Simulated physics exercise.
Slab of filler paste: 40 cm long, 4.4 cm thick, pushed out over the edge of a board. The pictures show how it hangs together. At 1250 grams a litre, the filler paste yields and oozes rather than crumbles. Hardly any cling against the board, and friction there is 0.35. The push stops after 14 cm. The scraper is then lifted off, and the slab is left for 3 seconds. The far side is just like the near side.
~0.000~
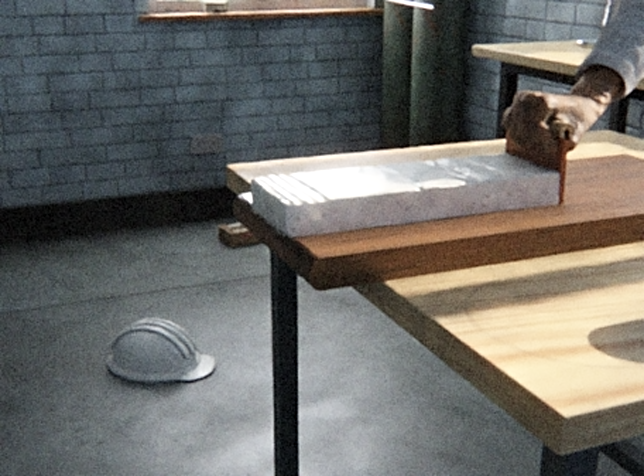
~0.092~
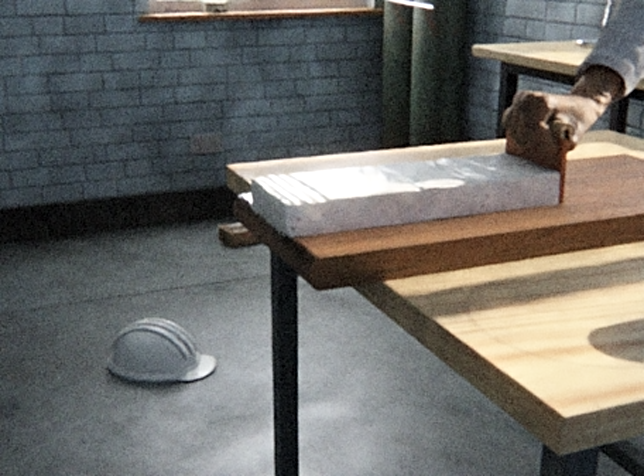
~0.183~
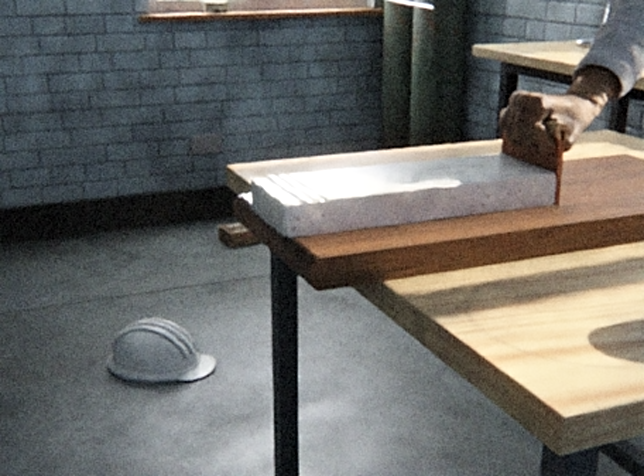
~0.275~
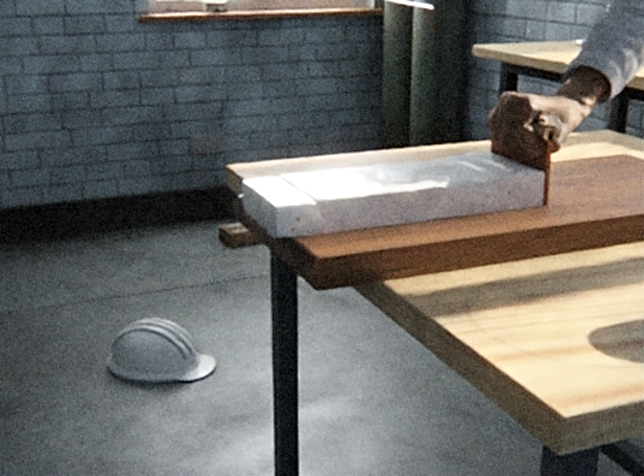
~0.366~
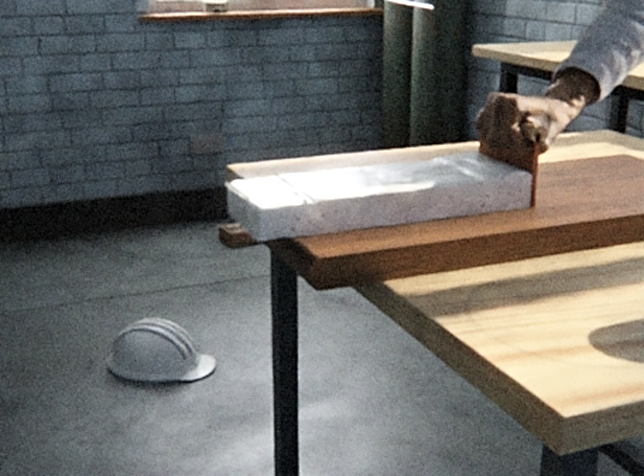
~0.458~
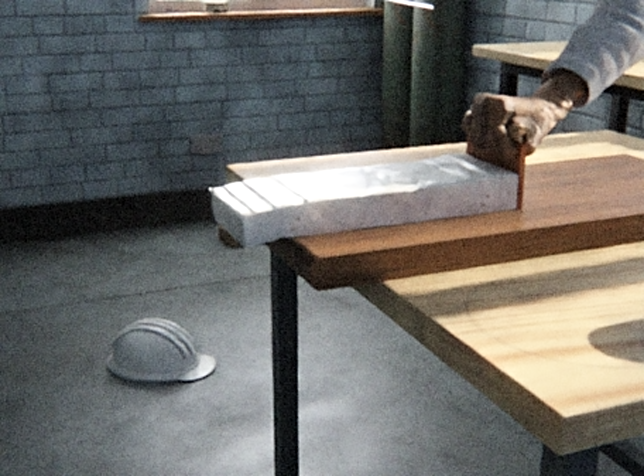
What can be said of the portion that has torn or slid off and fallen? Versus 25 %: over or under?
Over.
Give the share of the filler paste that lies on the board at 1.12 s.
Reading: Around 65 %.
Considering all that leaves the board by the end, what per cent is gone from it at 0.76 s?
Near 100 in a hundred.
After 0.76 s, 68 % lies on the board and 0 % has fallen.
After 1.12 s, 66 % lies on the board and 31 % has fallen.
After 1.48 s, 66 % lies on the board and 31 % has fallen.
After 1.84 s, 66 % lies on the board and 31 % has fallen.
After 3.84 s, 66 % lies on the board and 31 % has fallen.
